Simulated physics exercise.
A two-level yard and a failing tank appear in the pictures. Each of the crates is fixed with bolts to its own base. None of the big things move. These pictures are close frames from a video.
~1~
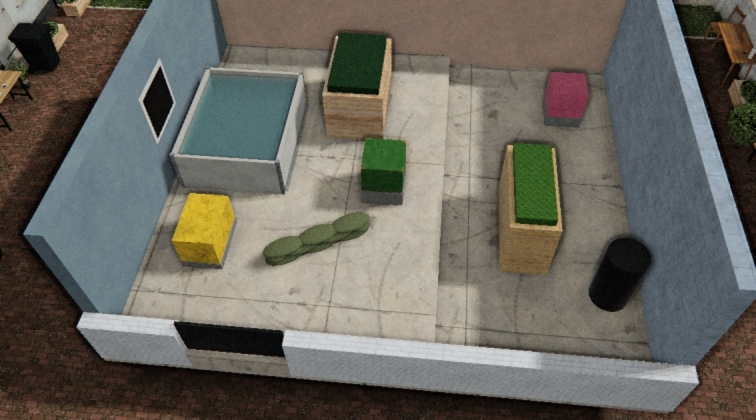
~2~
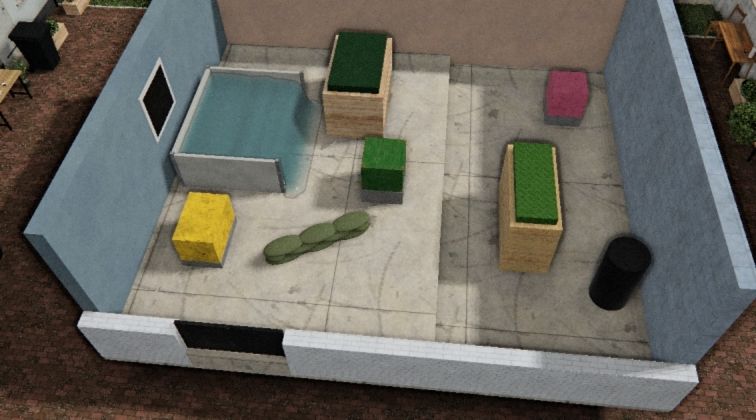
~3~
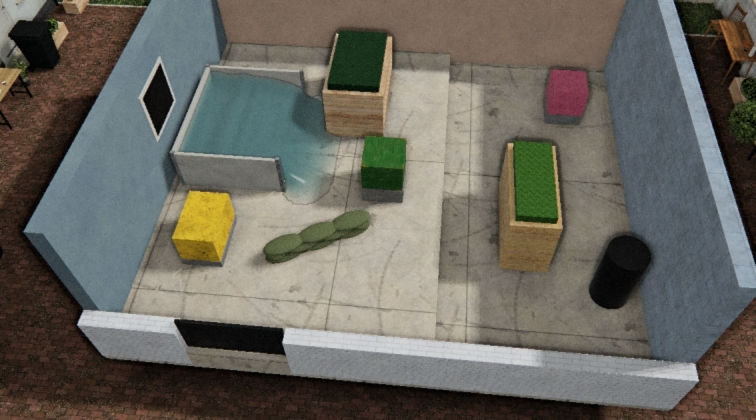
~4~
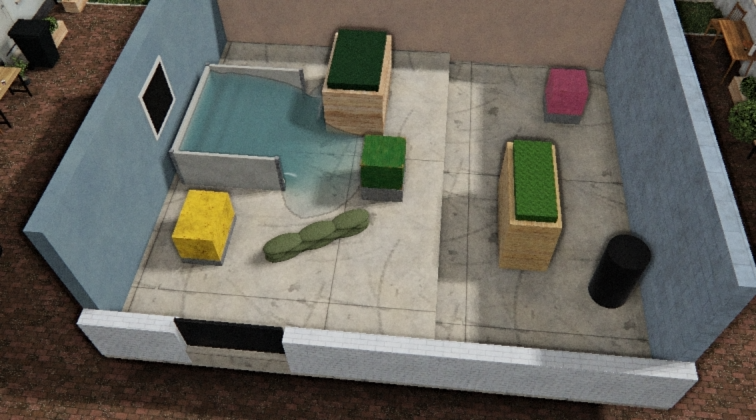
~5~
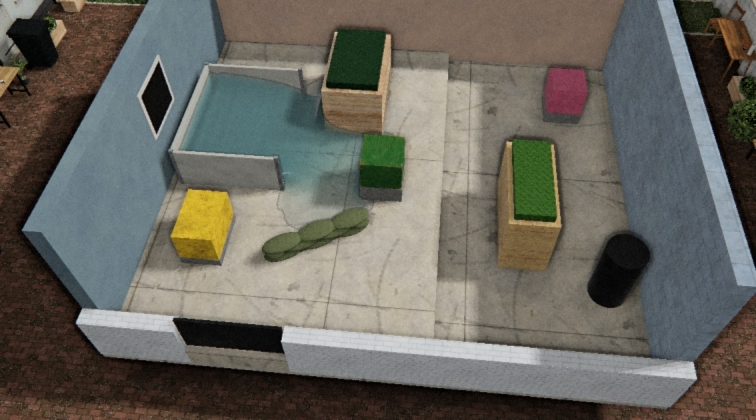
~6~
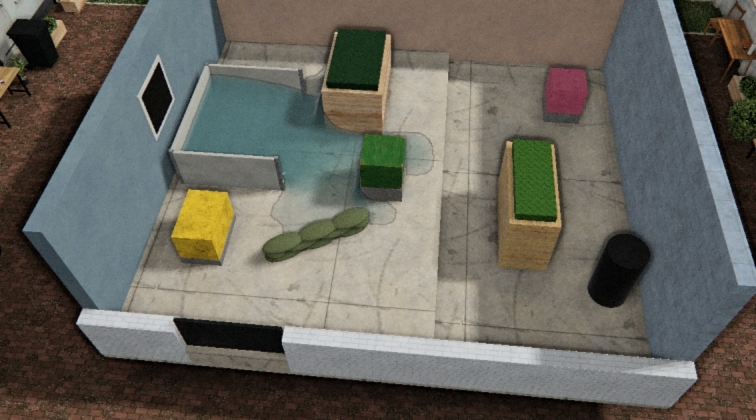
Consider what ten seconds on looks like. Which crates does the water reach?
The green crate is reached; the pink crate is not reached; the yellow crate is reached.
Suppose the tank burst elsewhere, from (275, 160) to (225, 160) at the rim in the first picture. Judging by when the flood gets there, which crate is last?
The one in pink.
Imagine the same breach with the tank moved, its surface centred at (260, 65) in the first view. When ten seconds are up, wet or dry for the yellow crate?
Yellow crate: Flooded.
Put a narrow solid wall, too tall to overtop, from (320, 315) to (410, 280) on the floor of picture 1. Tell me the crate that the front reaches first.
First is the crate marked green.
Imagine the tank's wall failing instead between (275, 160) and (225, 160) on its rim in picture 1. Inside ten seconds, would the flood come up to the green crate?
Looking at it, the green crate is left untouched.
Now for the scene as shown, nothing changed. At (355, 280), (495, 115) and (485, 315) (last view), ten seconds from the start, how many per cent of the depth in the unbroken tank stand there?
I'd say around 4 per cent, then 6 per cent, then 16 per cent.
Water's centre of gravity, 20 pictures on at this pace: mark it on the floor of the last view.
I'd put my finger on (356, 159).
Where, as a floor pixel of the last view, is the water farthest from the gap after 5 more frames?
Roughly (575, 182).
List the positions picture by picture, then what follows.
The first picture shows the water tank at (241, 115) is whole and still.
In the second picture, the front is at (287, 195), out from the gap at (292, 135).
In the third picture, the front is at (303, 201), out from the gap at (292, 136).
In the fourth picture, the front is at a hidden place, out from the gap at (292, 136).
In the fifth picture, water pours out at (291, 136) and has run to a hidden place.
In the sixth picture, water pours out at (292, 136) and has run to (429, 162).
A moment on, water covers 25 % of the floor; the green crate water round its plinth, the pink crate not reached, the yellow crate not reached.
Next, water covers 55 % of the floor; the green crate water round its plinth, the pink crate water round its plinth, the yellow crate water round its plinth.
Then, water covers 75 % of the floor; the green crate water round its plinth, the pink crate water round its plinth, the yellow crate water round its plinth.
Later, water covers 95 % of the floor; the green crate water round its plinth, the pink crate water round its plinth, the yellow crate water round its plinth.
In the end, water covers 95 % of the floor; the green crate was topped, the pink crate stayed above the water, the yellow crate was topped.
